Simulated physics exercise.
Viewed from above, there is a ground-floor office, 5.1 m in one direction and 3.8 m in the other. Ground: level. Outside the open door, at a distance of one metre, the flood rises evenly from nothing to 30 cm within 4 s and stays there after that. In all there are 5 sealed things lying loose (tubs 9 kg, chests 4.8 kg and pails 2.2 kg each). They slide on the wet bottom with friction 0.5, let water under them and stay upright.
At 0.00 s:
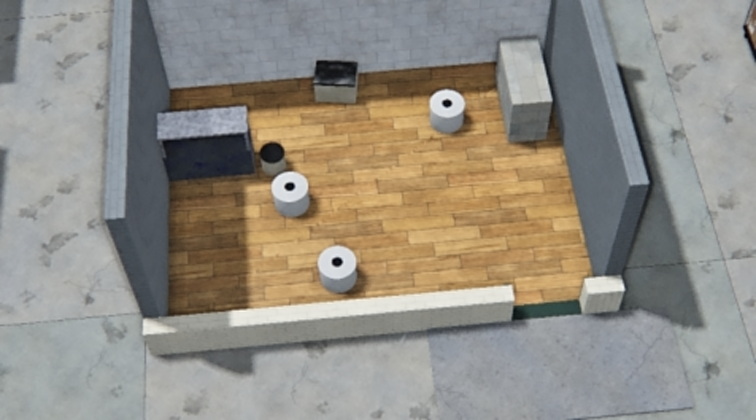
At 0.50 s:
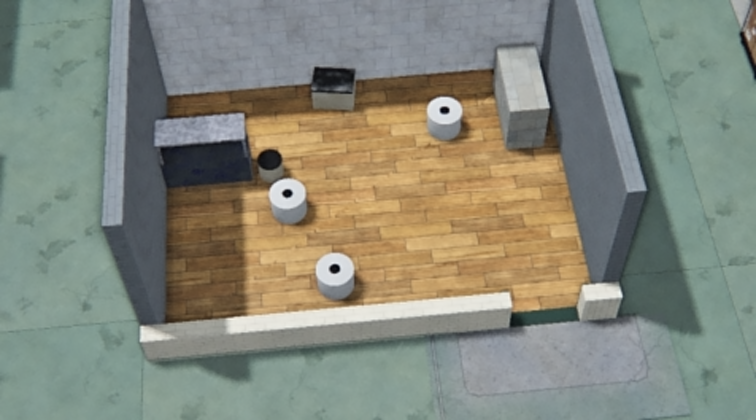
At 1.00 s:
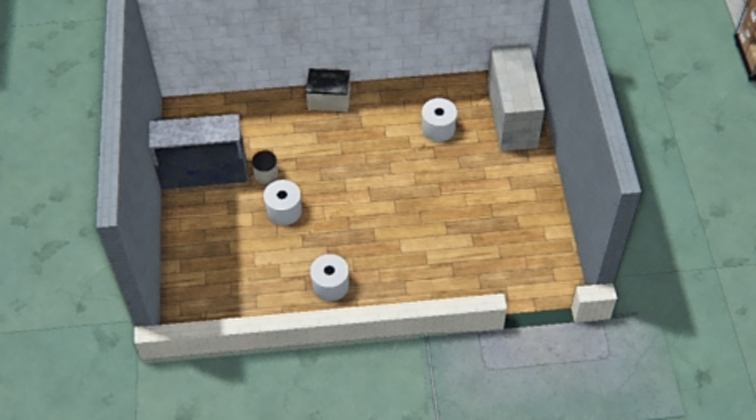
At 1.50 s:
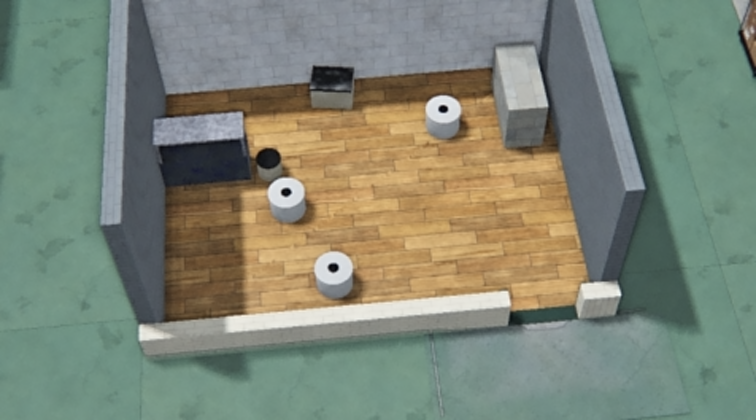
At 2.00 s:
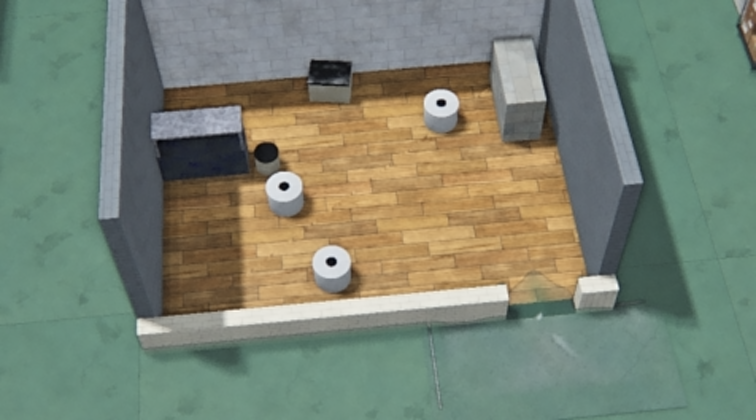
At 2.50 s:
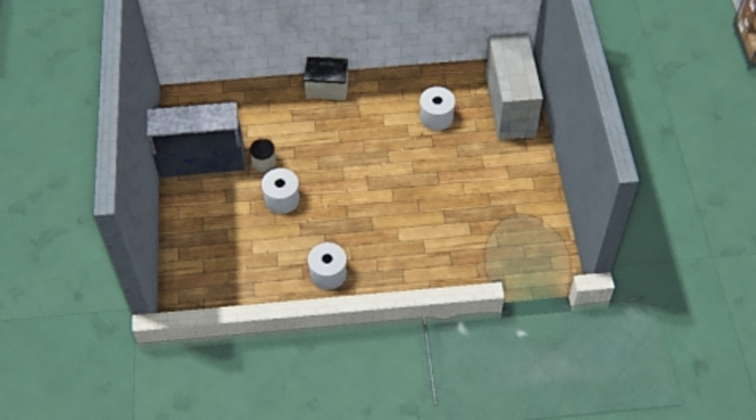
The video shows a wood-floored room from above, with furniture and pale cylinders staying in place as the view shifts slightly. The grey ground outside turns green, then a thin sheet of water spreads inside through the doorway at right.
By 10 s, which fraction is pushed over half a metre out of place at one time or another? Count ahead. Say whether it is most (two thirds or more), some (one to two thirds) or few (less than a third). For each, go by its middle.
Some.
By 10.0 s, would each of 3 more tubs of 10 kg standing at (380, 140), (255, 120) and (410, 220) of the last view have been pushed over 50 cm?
In turn: More, more, less.
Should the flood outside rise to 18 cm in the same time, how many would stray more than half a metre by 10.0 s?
So the tally would be 2.
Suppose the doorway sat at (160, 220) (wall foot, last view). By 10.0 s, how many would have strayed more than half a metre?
That would give 3.
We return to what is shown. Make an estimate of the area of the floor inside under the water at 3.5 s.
I'd put it close to 4.0 m2.
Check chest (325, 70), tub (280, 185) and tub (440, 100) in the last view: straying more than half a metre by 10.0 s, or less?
One by one in that order: Above; below; above.
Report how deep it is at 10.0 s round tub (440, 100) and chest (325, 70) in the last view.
Around 21 cm and 23 cm.
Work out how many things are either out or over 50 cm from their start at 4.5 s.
Count then: 0.
After 3.5 s 0 of 5 are over 50 cm from their spots; 0 afloat.
After 4.5 s 0 of 5 are over 50 cm from their spots; 0 afloat.
After 7.0 s 2 of 5 are over 50 cm from their spots; 2 afloat.
After 10.0 s 3 of 5 are over 50 cm from their spots, and 3 have been at some point; 2 afloat.
